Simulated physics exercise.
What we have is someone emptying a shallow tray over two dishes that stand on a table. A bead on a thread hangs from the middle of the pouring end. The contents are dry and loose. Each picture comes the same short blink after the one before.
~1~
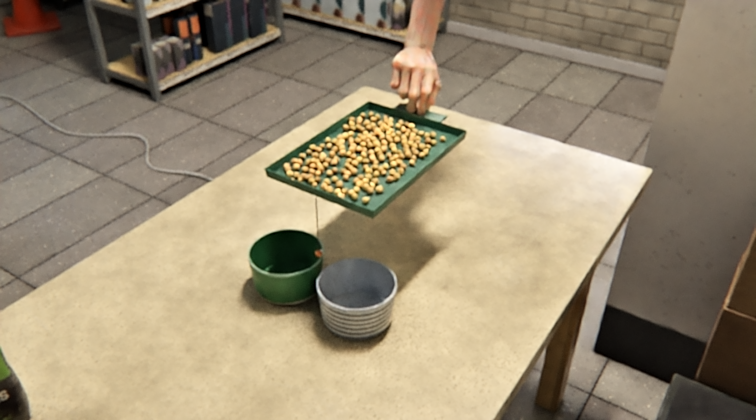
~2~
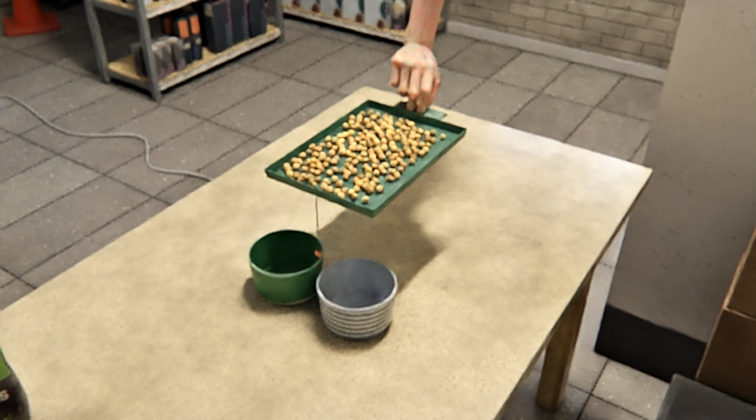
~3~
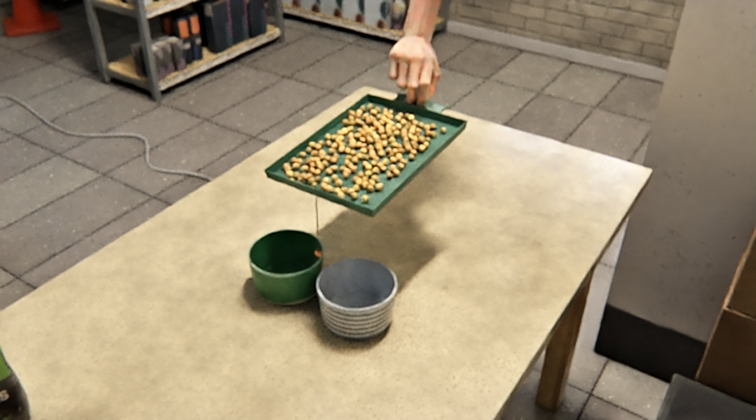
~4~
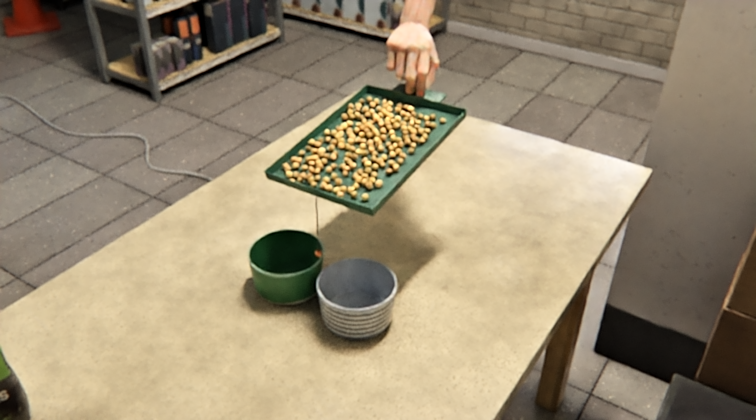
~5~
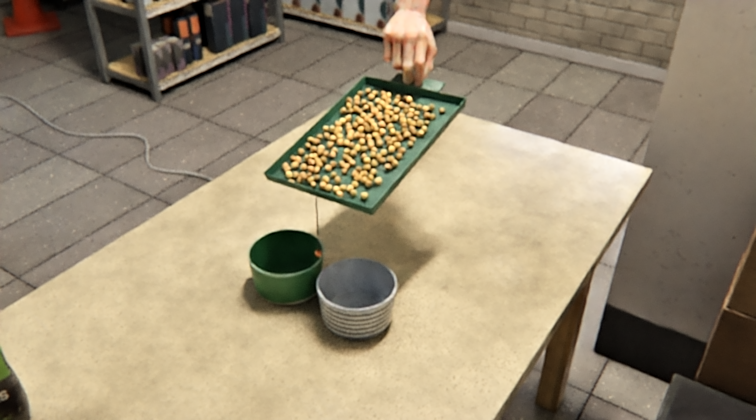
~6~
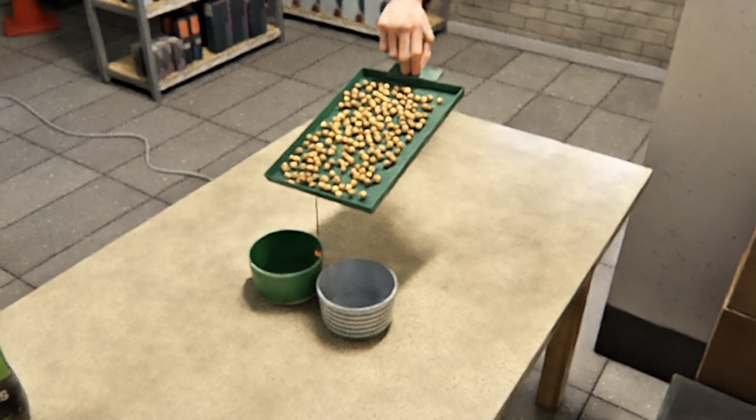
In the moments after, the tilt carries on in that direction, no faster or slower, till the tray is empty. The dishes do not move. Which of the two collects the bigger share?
It favours the left-hand dish.
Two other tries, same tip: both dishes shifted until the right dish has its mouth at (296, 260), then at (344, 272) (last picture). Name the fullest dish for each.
In turn: The right dish; the left one.
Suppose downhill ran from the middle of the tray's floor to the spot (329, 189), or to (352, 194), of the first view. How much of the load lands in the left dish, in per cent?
In turn 30 and 0 in a hundred.
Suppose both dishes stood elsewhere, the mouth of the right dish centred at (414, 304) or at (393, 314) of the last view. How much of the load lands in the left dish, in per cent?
Near 10 % and 40 %.
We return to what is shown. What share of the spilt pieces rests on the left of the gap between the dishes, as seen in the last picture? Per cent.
Roughly 90 in a hundred.
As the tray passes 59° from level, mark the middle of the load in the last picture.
Near (305, 156).
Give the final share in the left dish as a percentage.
About 60 per cent.
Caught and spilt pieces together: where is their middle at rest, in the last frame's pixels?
Near (281, 290).
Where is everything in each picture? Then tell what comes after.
In the first frame, corners of the pouring end near (266, 168) and (373, 209), level; middle of the load near (364, 151), dried chickpeas; left dish near (263, 285); right dish near (334, 319); bead on its thread near (319, 253).
In the second frame, corners of the pouring end near (266, 169) and (373, 209), level; middle of the load near (364, 150).
In the third frame, corners of the pouring end near (266, 169) and (372, 209), tipped barely, lowest at the left corner; middle of the load near (364, 146).
In the fourth frame, corners of the pouring end near (265, 171) and (372, 208), tipped a little, lowest at the left corner; middle of the load near (363, 141).
In the fifth frame, corners of the pouring end near (265, 172) and (371, 207), tipped a little, lowest at the left corner; middle of the load near (362, 137).
In the sixth frame, corners of the pouring end near (265, 174) and (370, 206), tipped clearly, lowest at the left corner; middle of the load near (360, 132); left dish near (263, 285); right dish near (334, 319).
Shortly afterwards, tray tipped steeply; all but a few on the tray; only a few in the air.
Next, tray tipped right over; all but a few on the tray; only a few in the left dish; only a few outside both.
Some moments later, tray tipped past a quarter turn; only a few in the right dish; near two thirds in the left dish; near a third outside both.
In the end, tray tipped past a quarter turn; only a few in the right dish; near two thirds in the left dish; near a third outside both.
